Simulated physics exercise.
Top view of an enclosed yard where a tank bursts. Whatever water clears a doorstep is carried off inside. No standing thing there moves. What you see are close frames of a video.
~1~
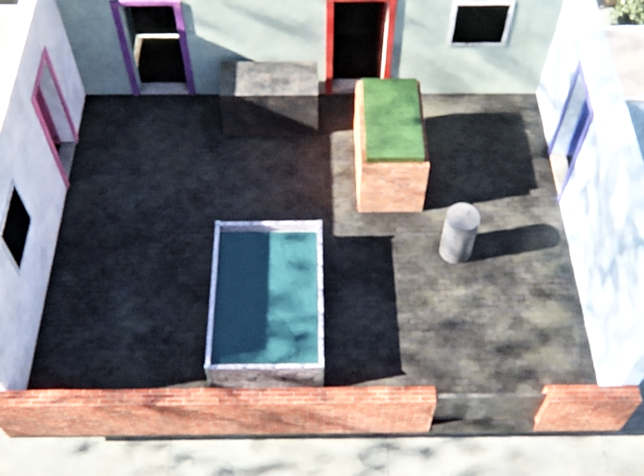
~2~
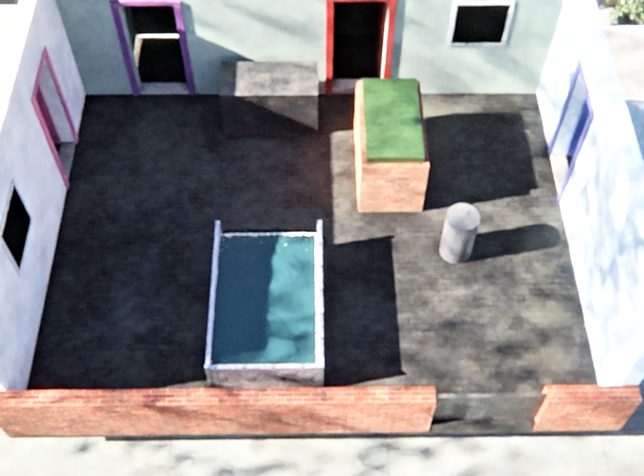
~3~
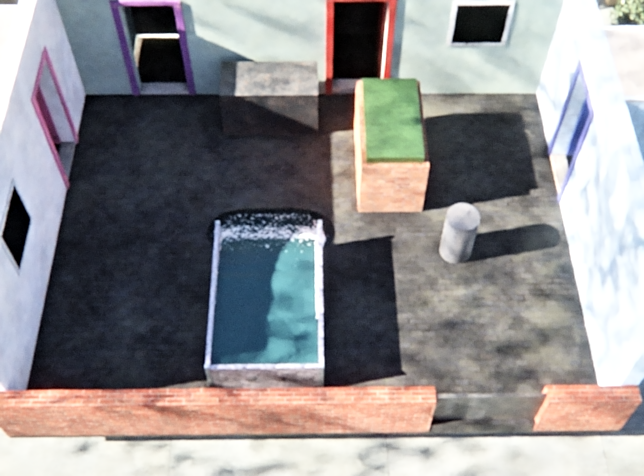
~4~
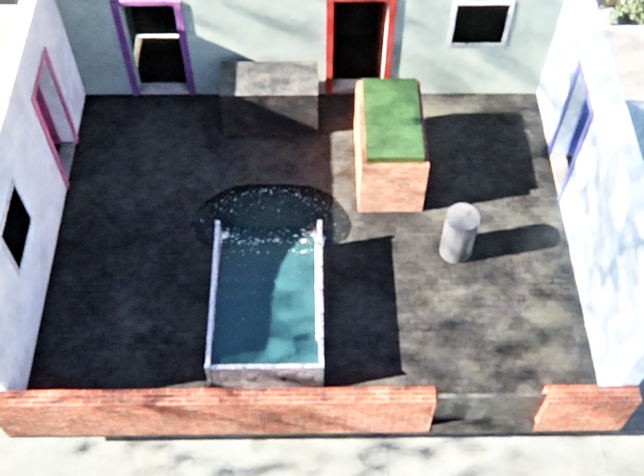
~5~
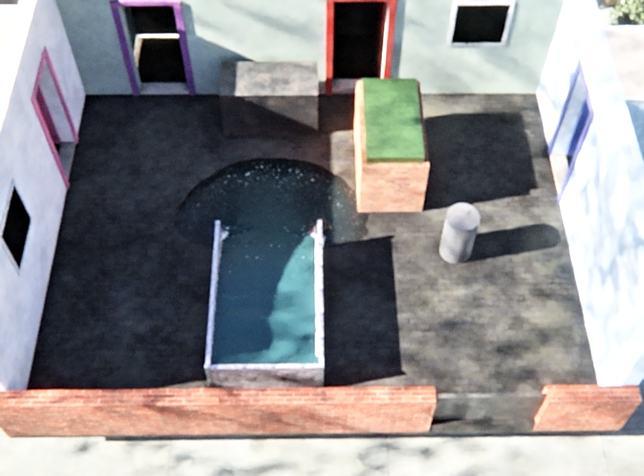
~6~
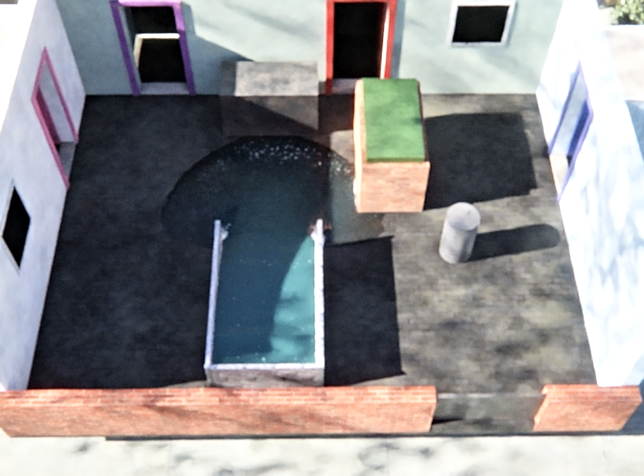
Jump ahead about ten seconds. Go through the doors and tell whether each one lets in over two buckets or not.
In the end the red door gets more than two buckets inside. The blue door gets two buckets or less inside. The purple door gets more than two buckets inside. The pink door gets more than two buckets inside.
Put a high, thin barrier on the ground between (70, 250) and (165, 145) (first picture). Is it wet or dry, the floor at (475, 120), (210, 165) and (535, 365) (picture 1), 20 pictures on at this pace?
Results in sequence: Swamped / swamped / bone-dry.
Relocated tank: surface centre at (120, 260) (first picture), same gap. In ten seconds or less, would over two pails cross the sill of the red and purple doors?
Lab note - red door: Short of the limit; purple door: Above the limit.
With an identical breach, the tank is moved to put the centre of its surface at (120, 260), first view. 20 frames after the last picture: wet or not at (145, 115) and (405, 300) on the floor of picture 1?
The first spot is inundated and the second is left dry.
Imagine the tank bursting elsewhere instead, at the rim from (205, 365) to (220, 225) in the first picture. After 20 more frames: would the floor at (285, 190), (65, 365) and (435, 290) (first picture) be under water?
One by one: Unsoaked; waterlogged; unsoaked.
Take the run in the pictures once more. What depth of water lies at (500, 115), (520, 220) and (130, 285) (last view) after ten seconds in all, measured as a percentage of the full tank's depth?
In order: 6, 4, 6 %.
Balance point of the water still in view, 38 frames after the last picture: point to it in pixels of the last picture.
I'd say near (247, 198).
A moment on, water covers 20 % of the floor; the red door wet at the sill, nothing in, the blue door not reached, the purple door not reached, the pink door not reached.
Next, water covers 30 % of the floor; the red door under two buckets in, the blue door not reached, the purple door under two buckets in, the pink door not reached.
Then, water covers 40 % of the floor; the red door over two buckets in, the blue door not reached, the purple door over two buckets in, the pink door under two buckets in.
Later, water covers 70 % of the floor; the red door over two buckets in, the blue door wet at the sill, nothing in, the purple door far over two buckets in, the pink door over two buckets in.
In the end, water covers 90 % of the floor; the red door over two buckets in, the blue door wet at the sill, nothing in, the purple door far over two buckets in, the pink door far over two buckets in.
